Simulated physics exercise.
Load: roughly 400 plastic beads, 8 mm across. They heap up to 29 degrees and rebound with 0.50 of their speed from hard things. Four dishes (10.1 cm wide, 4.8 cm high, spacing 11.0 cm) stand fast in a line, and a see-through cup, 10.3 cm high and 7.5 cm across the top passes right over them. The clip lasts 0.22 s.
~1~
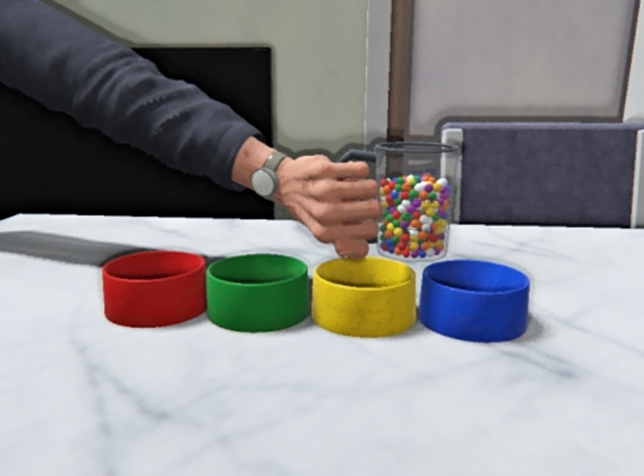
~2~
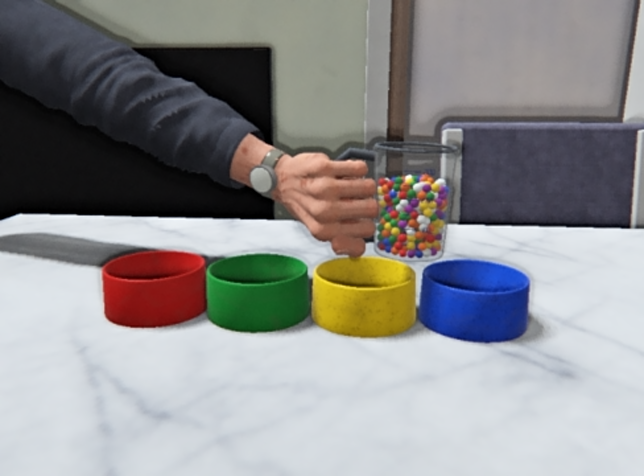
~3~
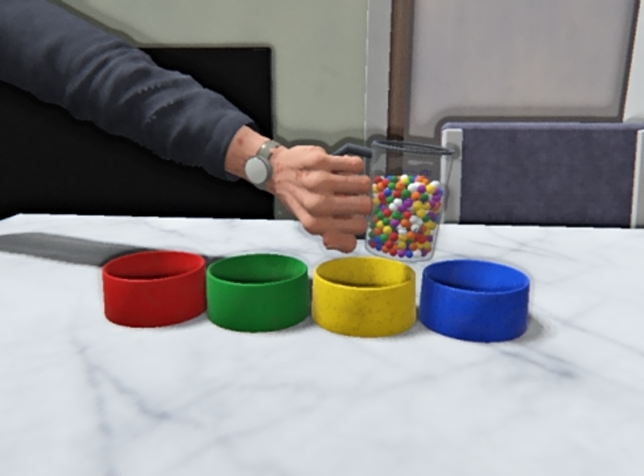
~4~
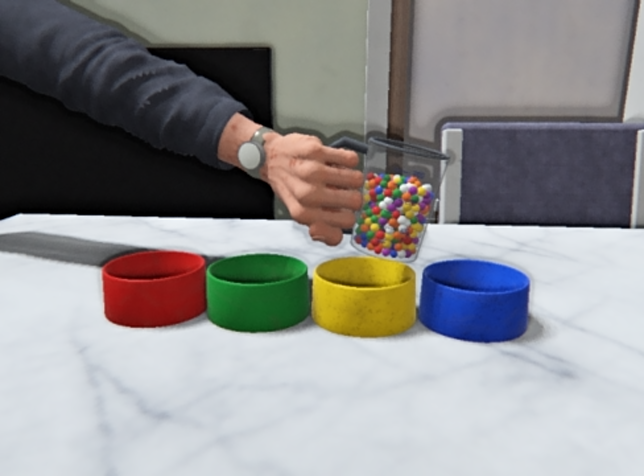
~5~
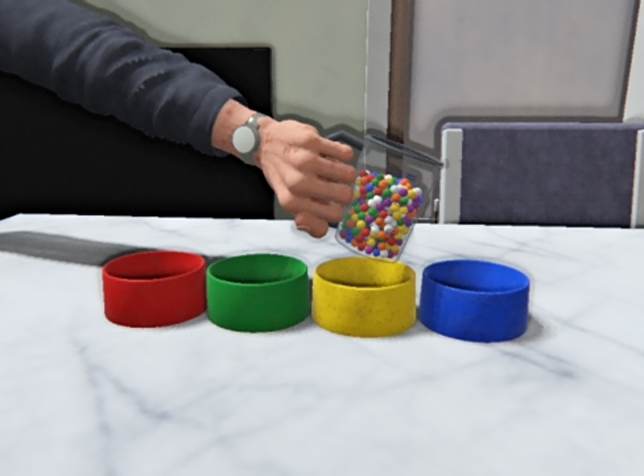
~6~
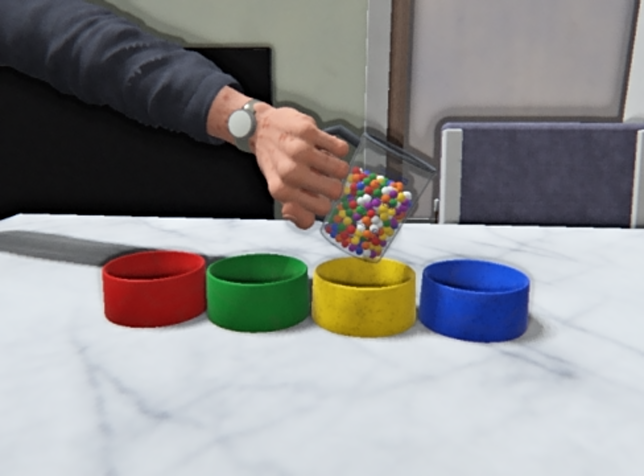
A clear cup of colorful beads, held by a hand, moved slightly left behind a row of red, green, yellow and blue dishes while it gradually tilted to the right.
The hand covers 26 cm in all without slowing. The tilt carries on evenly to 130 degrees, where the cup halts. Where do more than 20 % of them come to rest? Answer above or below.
Red dish: Below; blue dish: Below; green dish: Above; yellow dish: Below; on the counter: Below.
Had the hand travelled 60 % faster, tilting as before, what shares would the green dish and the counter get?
In that case green 30, counter 30.
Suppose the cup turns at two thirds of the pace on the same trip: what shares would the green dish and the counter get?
Then: Green 40, counter 20.
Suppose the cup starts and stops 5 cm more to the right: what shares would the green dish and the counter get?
Green 50, counter 20.
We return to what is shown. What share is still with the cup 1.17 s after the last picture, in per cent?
About 0 per cent.
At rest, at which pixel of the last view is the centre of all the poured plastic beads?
Around (256, 292).
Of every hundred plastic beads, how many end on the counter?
About 5 per cent.
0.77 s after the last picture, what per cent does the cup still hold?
Some 20 per cent of the load.
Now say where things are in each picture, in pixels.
In the first picture, cup at (414, 201), tilt 0 degrees, lip at (457, 148), moved 0.0 cm; middle of the pieces at (415, 211); blue dish at (475, 276); yellow dish at (365, 272); green dish at (258, 269); red dish at (155, 265).
In the second picture, cup at (412, 201), tilt 1 degrees, lip at (456, 149), moved 0.2 cm; middle of the pieces at (412, 211).
In the third picture, cup at (406, 200), tilt 5 degrees, lip at (453, 152), moved 0.8 cm; middle of the pieces at (405, 211).
In the fourth picture, cup at (396, 200), tilt 12 degrees, lip at (448, 157), moved 1.7 cm; middle of the pieces at (395, 211).
In the fifth picture, cup at (385, 200), tilt 19 degrees, lip at (442, 164), moved 2.8 cm; middle of the pieces at (382, 210).
In the sixth picture, cup at (375, 200), tilt 26 degrees, lip at (435, 171), moved 3.8 cm; middle of the pieces at (370, 210); blue dish at (475, 276); yellow dish at (365, 272); green dish at (258, 269); red dish at (155, 265).
Then, 0.46 s after the last picture, tilt 100 degrees; cup holds 100 %.
Then, 0.77 s after the last picture, tilt 130 degrees; cup holds 20 %, green 75 %, yellow 5 %.
Then, 1.17 s after the last picture, tilt 130 degrees; cup holds 0 %, green 90 %, yellow 5 %.
In the end, red 0 %, blue 0 %, green 90 %, yellow 5 %, counter 5 %.
